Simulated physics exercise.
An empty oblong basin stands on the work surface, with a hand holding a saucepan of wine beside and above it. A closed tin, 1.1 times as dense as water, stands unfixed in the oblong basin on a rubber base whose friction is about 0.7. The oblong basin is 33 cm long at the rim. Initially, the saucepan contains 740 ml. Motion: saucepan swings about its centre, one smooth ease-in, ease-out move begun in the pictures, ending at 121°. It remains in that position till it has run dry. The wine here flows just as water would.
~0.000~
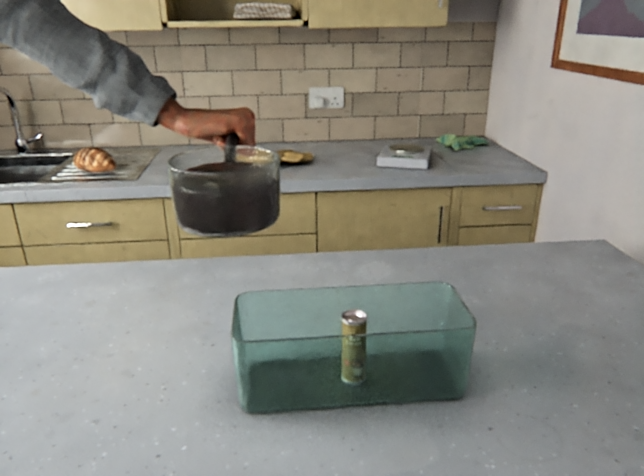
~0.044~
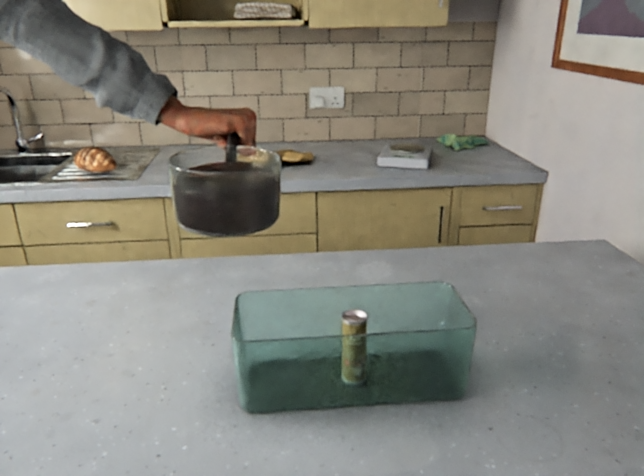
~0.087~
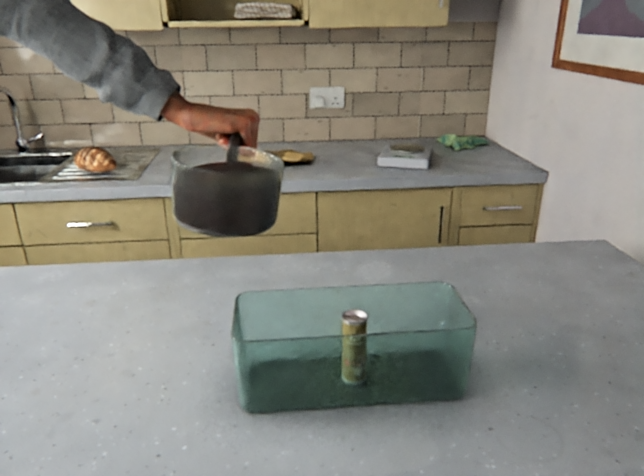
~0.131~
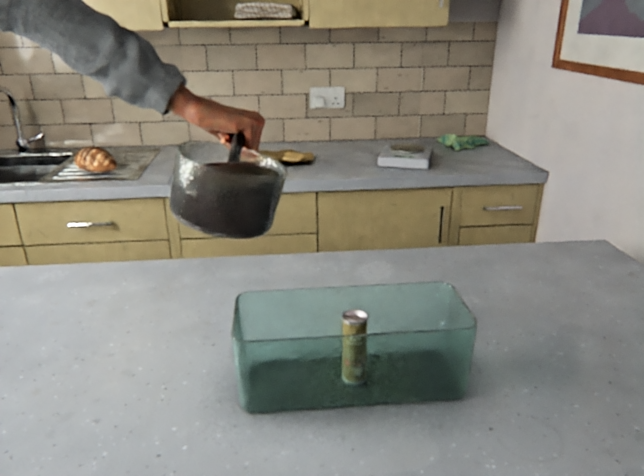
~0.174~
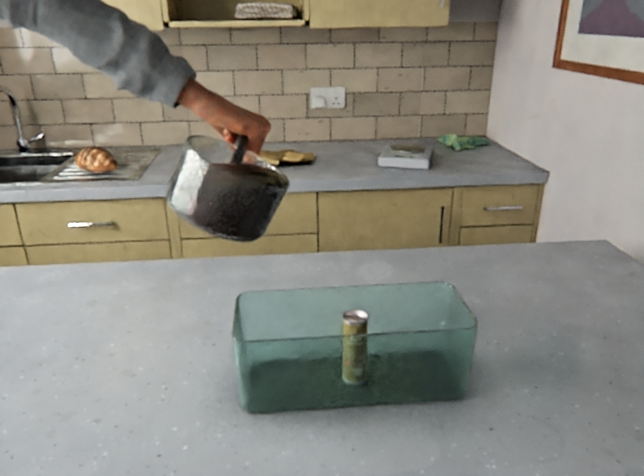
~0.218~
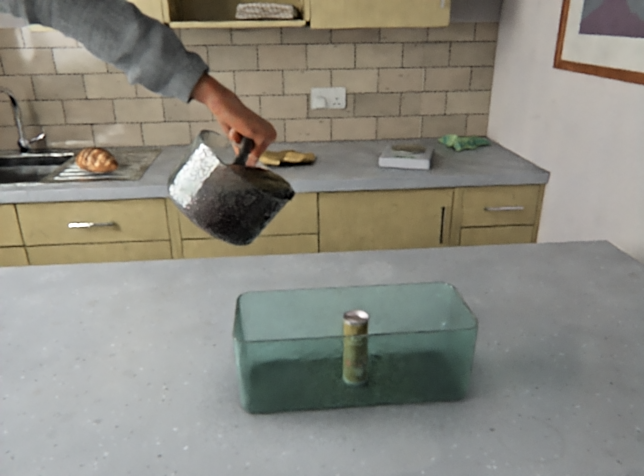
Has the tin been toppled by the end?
Yes: It overturns.
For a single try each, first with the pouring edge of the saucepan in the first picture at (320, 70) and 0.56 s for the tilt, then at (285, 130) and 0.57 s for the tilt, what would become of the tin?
First it remains upright; then it topples.
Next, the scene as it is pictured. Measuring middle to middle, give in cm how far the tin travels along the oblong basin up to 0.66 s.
2 cm, roughly.
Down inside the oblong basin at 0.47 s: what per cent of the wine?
Roughly 24 per cent.
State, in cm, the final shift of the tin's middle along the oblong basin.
8.0 cm.
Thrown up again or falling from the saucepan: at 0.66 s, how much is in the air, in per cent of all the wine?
Roughly 8 per cent.
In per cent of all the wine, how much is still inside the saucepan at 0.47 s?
Around 18 percent.
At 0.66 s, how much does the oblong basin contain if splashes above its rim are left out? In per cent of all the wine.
90 per cent or thereabouts.
Then, 0.47 s in, the tilt is 114° and 19 per cent is still to pour; the tin stands where it began.
Then, 0.66 s in, the tilt is 121° and 1 per cent is still to pour; the tin leans 15°.
Then, 0.85 s in, the tilt is 121° and 0 per cent is still to pour; the tin leans 53°.
Then, 1.06 s in, the tilt is 121° and 0 per cent is still to pour; the tin lies on its side.
Finally, the tin lies on its side.
